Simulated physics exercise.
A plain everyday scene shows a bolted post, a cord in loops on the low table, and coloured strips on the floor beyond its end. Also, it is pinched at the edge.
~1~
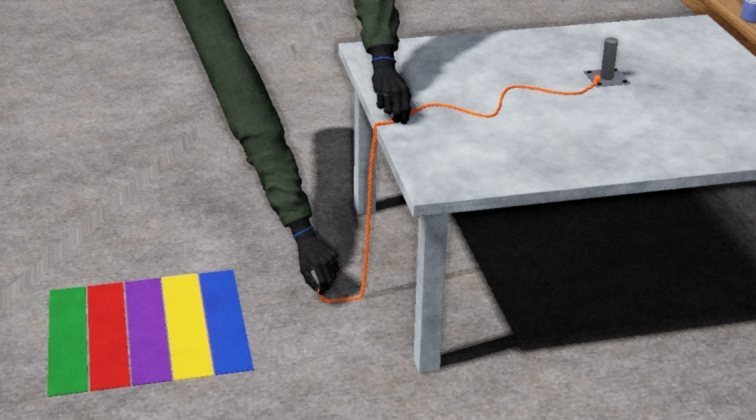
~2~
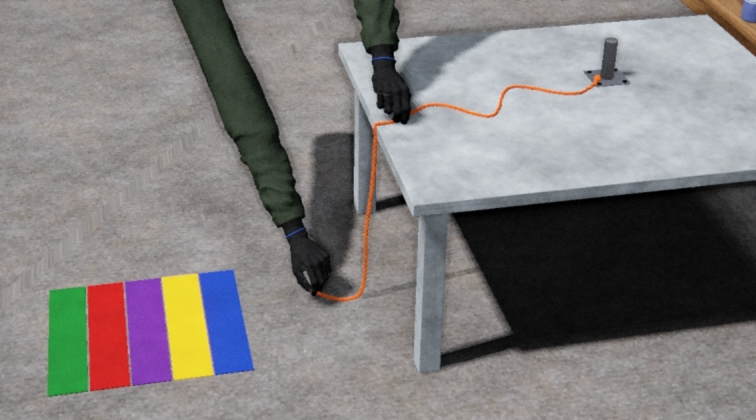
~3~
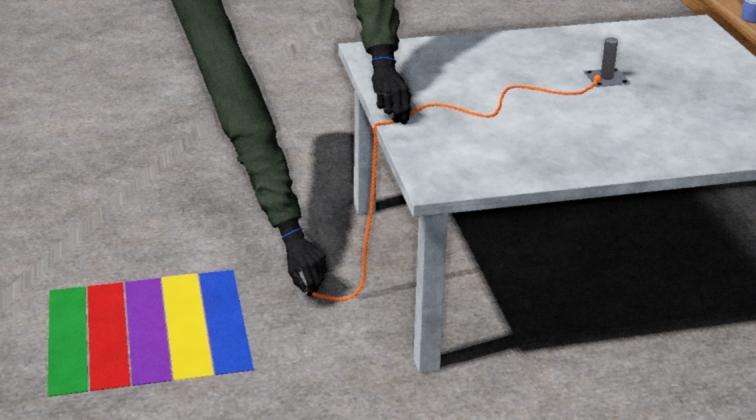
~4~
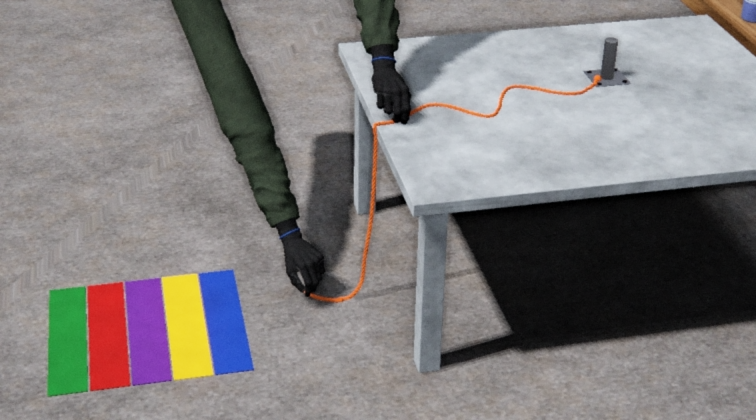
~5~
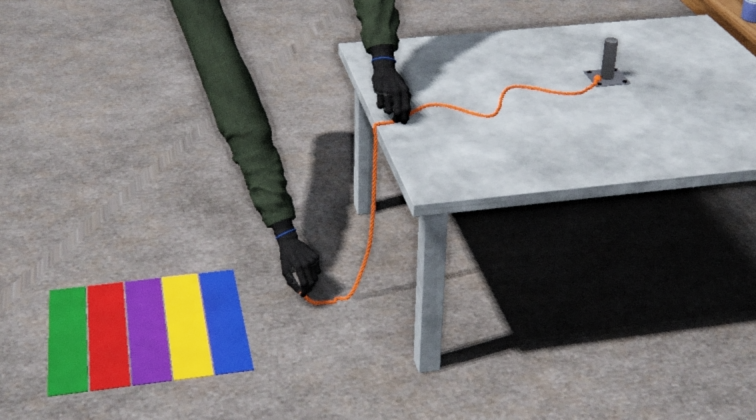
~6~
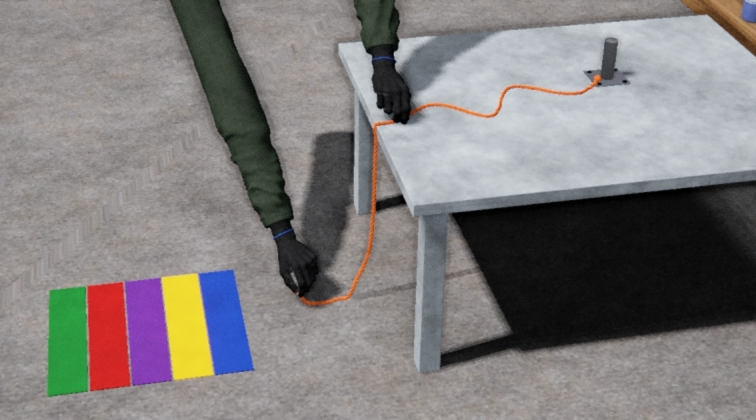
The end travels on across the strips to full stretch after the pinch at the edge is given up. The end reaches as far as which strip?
As far as the red strip.
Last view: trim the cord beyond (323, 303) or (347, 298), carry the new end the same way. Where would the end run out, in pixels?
In order, about (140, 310) and about (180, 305).
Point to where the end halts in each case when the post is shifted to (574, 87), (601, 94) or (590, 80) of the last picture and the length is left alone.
Places per try: (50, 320); (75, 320); (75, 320).
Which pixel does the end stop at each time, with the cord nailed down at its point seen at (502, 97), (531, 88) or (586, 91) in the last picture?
Taking them in turn, I'd expect around (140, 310), (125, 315) and finally (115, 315).
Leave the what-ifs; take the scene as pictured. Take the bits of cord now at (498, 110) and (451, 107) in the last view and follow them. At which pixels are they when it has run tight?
The first ends at (450, 106) and the second at (395, 116).
Soon after, end near (165, 308); over yellow.
After that, end near (125, 313); over red.
At the stop, end near (102, 315); over red. It gets as far as the red strip.
